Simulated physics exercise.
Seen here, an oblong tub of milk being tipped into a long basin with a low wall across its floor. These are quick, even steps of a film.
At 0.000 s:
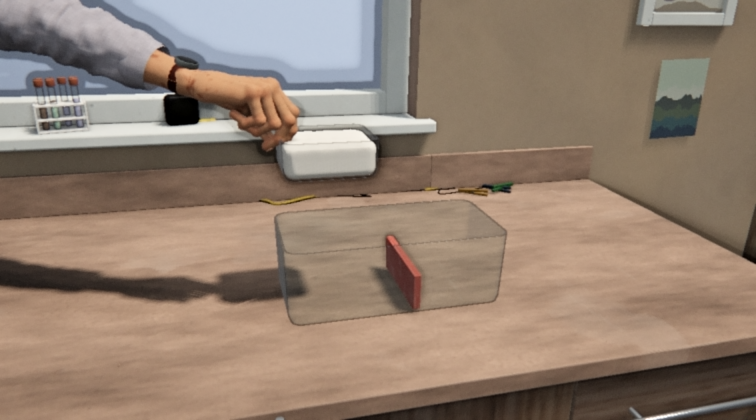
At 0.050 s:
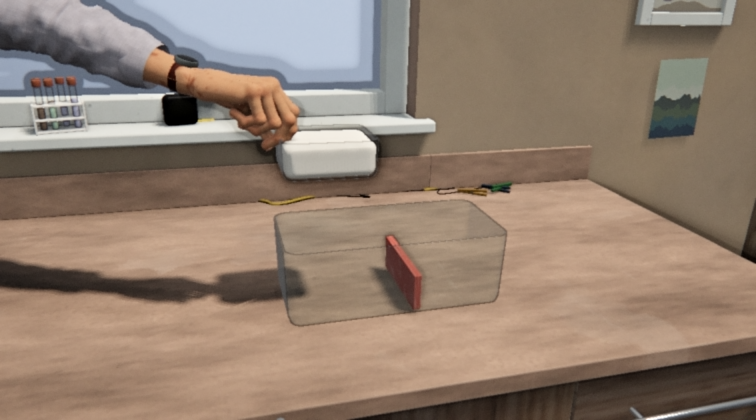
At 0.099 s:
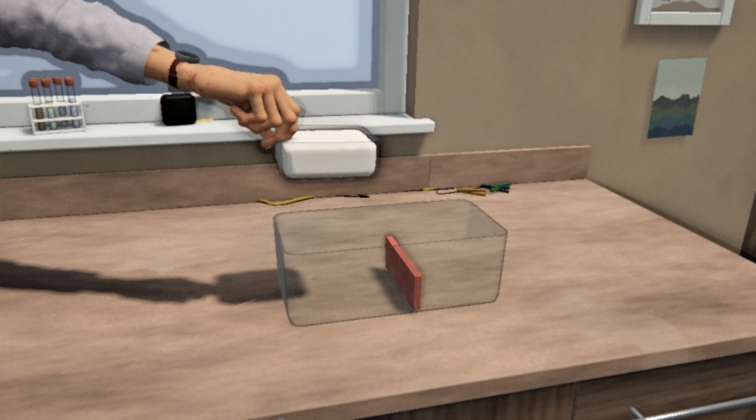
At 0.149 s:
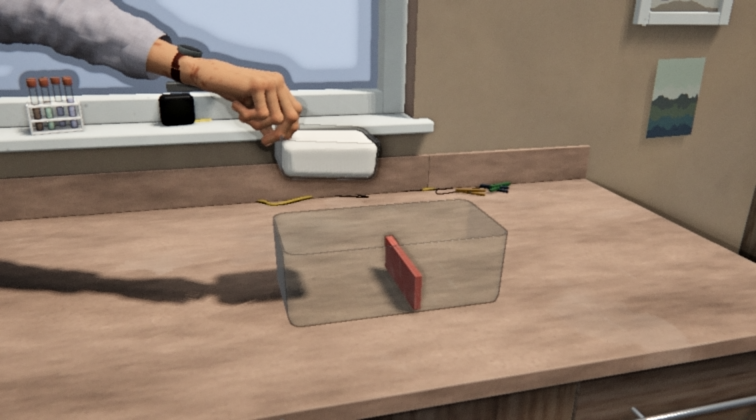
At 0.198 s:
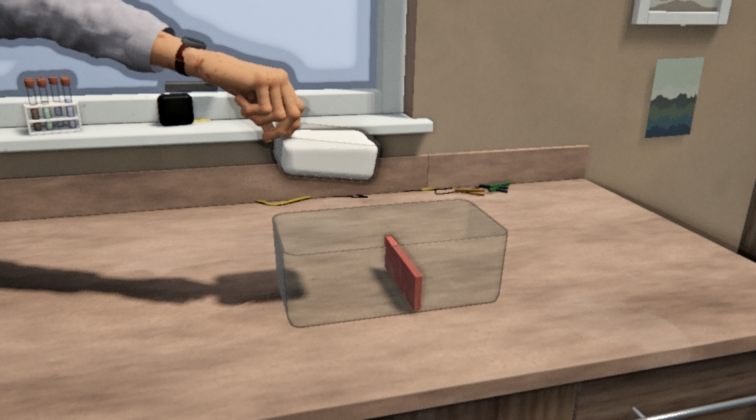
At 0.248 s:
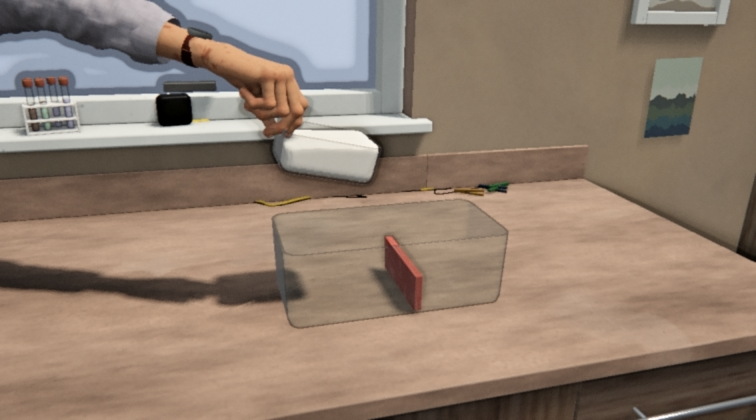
At the start, a hand holds a small white tub level above a long, clear basin with a low red wall across its floor, on a wooden counter. The hand then gradually tilts the tub, its right side dipping slightly by the end, while the basin and wall stay still.
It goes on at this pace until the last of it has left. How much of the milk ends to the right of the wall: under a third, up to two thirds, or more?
The share right of the wall is between a third and two thirds.
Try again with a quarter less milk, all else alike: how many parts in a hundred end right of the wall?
Near 40 %.
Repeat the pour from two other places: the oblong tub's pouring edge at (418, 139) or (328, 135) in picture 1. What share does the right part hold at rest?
In turn 90 and 0 in a hundred.
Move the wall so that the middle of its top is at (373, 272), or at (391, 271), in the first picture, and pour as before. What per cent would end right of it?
The first gives 80 %, the second 70 %.
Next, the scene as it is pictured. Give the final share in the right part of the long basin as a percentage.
Close to 60 per cent.
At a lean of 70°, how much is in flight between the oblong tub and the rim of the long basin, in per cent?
Close to 40 per cent.
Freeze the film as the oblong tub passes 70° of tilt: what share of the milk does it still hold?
Close to 25 per cent.
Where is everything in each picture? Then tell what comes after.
It leans 0°; its right rim is at (370, 133); the milk meets the walls at (280, 141) and (368, 137); the long basin's rim runs from (279, 234) to (487, 217); the wall's top is at (403, 255), in the first frame.
It leans 1°; its right rim is at (370, 133); the milk meets the walls at (279, 141) and (368, 137), in the second frame.
It leans 2°; its right rim is at (370, 134); the milk meets the walls at (280, 140) and (368, 137), in the third frame.
It leans 5°; its right rim is at (371, 136); the milk meets the walls at (279, 139) and (368, 137), in the fourth frame.
It leans 8°; its right rim is at (371, 139); the milk meets the walls at (280, 140) and (368, 138), in the fifth frame.
It leans 12°; its right rim is at (372, 142); the milk meets the walls at (280, 139) and (370, 138), in the sixth frame.
A moment on, the oblong tub is tipped part way and 27 per cent is still to pour, 6 is left of the wall and 29 right of it.
Next, the oblong tub is tipped right over and 4 per cent is still to pour, 33 is left of the wall and 59 right of it.
Then the oblong tub is tipped right over and 0 per cent is still to pour, 40 is left of the wall and 59 right of it.
Later the oblong tub is tipped right over and 0 per cent is still to pour, 40 is left of the wall and 59 right of it.
Finally, 40 per cent lies left of the wall, 60 right of it and 1 outside.
